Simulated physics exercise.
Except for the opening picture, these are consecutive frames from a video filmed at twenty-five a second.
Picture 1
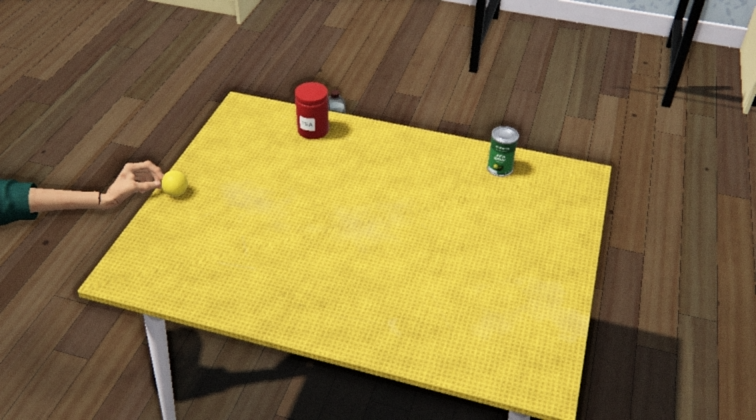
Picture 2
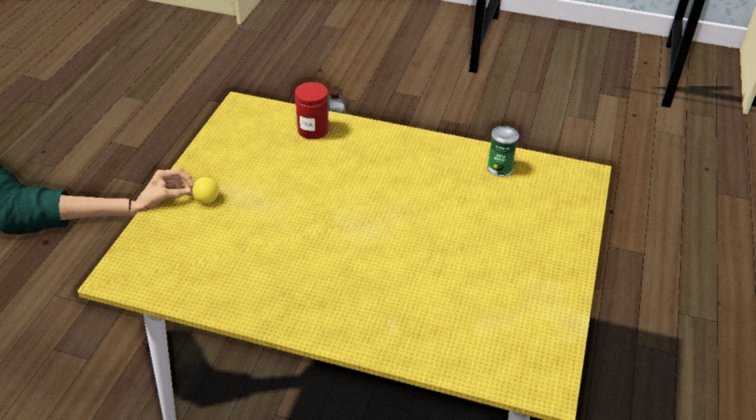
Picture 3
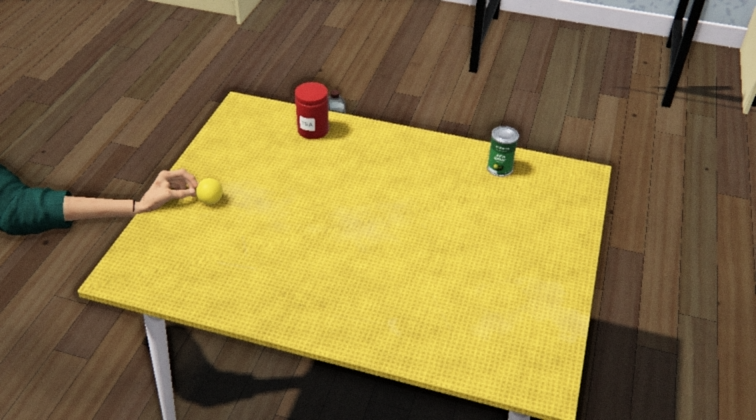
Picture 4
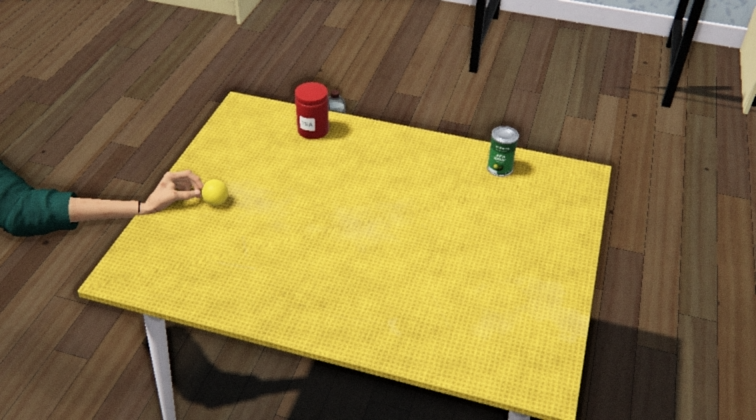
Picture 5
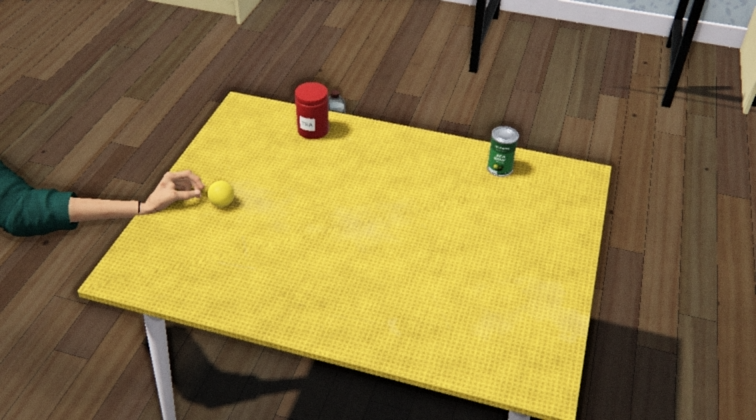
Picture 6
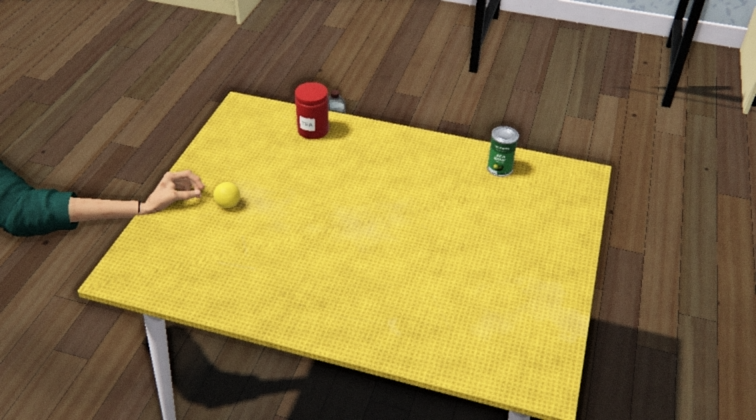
At the start, a hand in a dark green sleeve holds a yellow lemon at the left side of a yellow table, with a red container and a green can standing farther back. The hand moves the lemon a short way right, then stays nearly still as the lemon inches away from the fingers.
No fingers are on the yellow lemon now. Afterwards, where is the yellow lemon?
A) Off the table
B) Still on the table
Still on the table.
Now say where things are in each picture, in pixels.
In the first picture, under the hand; yellow lemon (175, 183).
In the second picture, under the hand; yellow lemon (206, 190).
In the third picture, under the hand; yellow lemon (210, 191).
In the fourth picture, yellow lemon (215, 193).
In the fifth picture, yellow lemon (221, 194) shifted a little.
In the sixth picture, yellow lemon (227, 195) shifted a little.
Then, 0.10 s on from there, yellow lemon shifted about its own width near (241, 198).
Then, 0.30 s on from there, yellow lemon shifted well along near (266, 204).
Then, 0.50 s on from there, yellow lemon shifted well along near (285, 208).
Then, 0.80 s on from there, yellow lemon shifted well along near (303, 212).
In the end, moved from the start, yellow lemon. At the end, from the last picture's camera, yellow lemon near (309, 214).
